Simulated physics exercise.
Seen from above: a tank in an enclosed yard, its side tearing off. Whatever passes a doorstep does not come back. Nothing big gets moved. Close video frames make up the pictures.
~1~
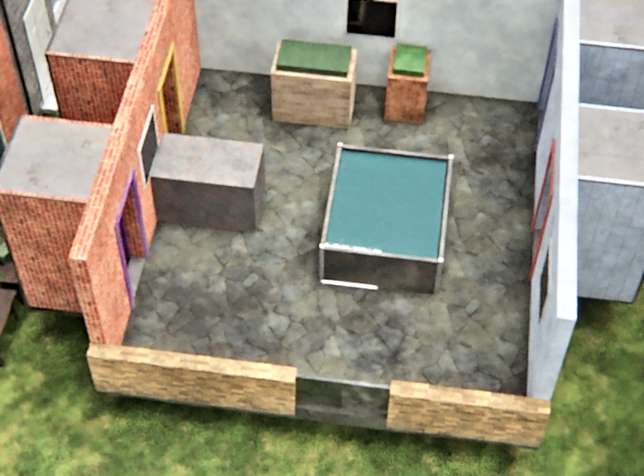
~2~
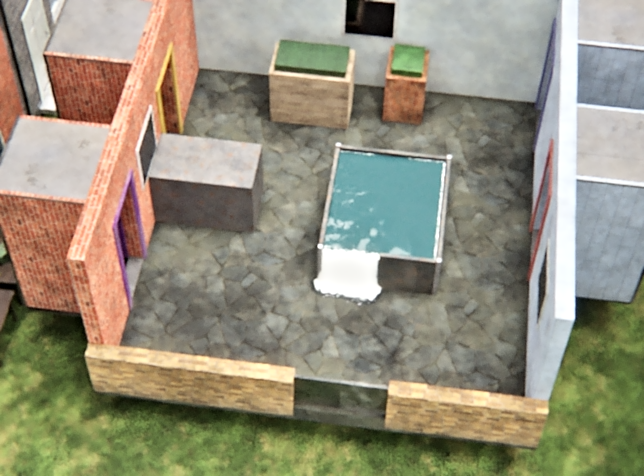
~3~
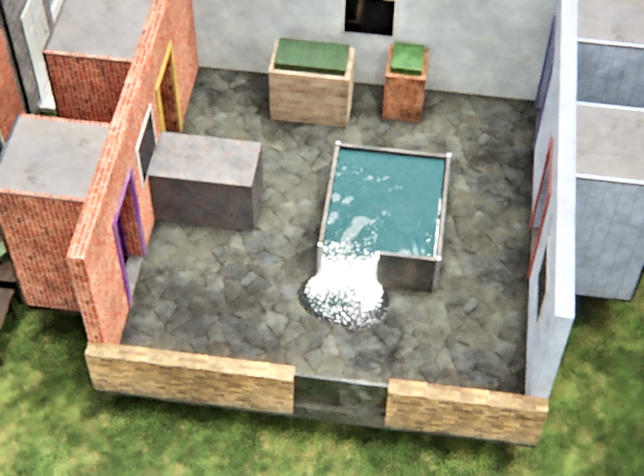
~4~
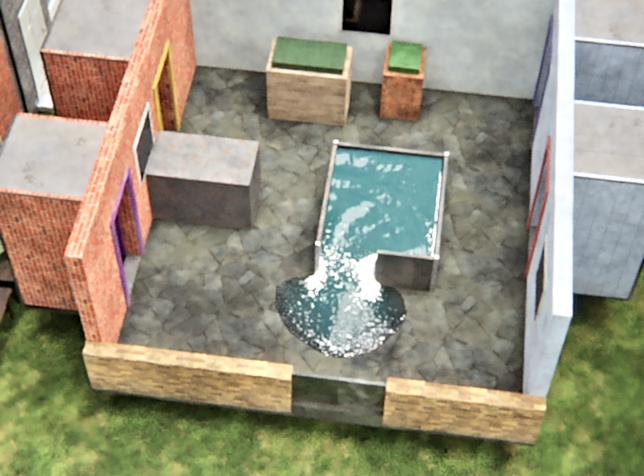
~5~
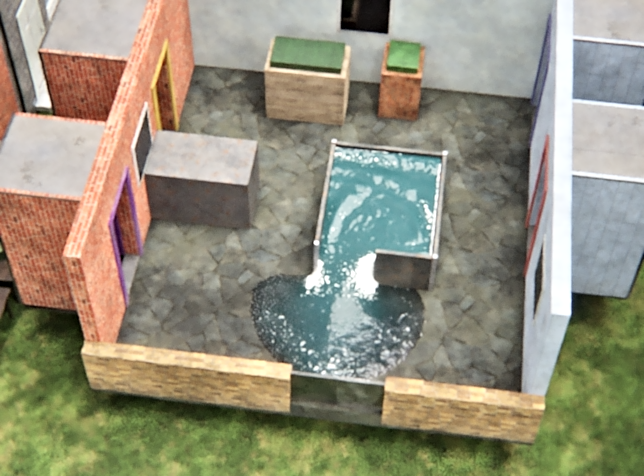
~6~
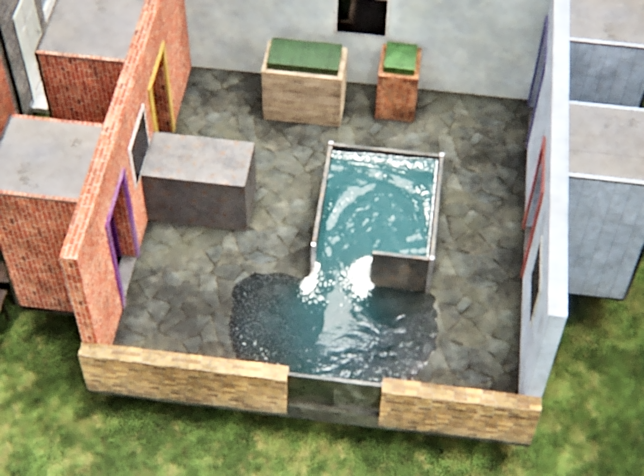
Open tank in a walled yard releasing teal water through its torn side, the foaming flow spreading across the stone paving.
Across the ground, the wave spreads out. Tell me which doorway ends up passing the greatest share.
That would be the purple doorway.
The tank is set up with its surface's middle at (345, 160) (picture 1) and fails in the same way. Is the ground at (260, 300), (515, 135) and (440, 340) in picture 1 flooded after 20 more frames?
Result, in order: Affected; unaffected; affected.
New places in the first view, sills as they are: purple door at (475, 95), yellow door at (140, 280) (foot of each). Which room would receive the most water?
That would be the yellow one.
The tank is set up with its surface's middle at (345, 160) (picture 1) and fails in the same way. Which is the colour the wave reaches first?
It's the one in purple.
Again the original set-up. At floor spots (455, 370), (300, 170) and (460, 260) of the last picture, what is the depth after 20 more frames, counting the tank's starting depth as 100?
Respectively 8, 0 and 4 per cent.
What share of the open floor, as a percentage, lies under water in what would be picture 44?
It comes out near 70 percent.
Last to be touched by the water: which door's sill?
Answer: The yellow-painted one.
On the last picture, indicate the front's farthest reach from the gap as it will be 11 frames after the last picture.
Approximate pixel: (106, 370).
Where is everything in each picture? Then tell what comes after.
The first picture shows still water in the open tank at (388, 204).
In the second picture, water pours out at (350, 272) and has run to (317, 288).
In the third picture, water pours out at (350, 271) and has run to (360, 323).
In the fourth picture, water pours out at (347, 271) and has run to (346, 353).
In the fifth picture, the front is at a hidden place, out from the gap at (346, 270).
In the sixth picture, the front is at a hidden place, out from the gap at (343, 271).
A moment on, water covers 20 % of the floor; purple door not reached, yellow door not reached, blue door not reached, red door not reached.
Next, water covers 25 % of the floor; purple door wet at the sill, nothing in, yellow door not reached, blue door not reached, red door not reached.
Then, water covers 45 % of the floor; purple door some in, yellow door not reached, blue door not reached, red door wet at the sill, nothing in.
Later, water covers 70 % of the floor; purple door a lot in, yellow door not reached, blue door wet at the sill, nothing in, red door wet at the sill, nothing in.
In the end, water covers 95 % of the floor; purple door a lot in, yellow door wet at the sill, nothing in, blue door some in, red door wet at the sill, nothing in; the purple door has let in the most.
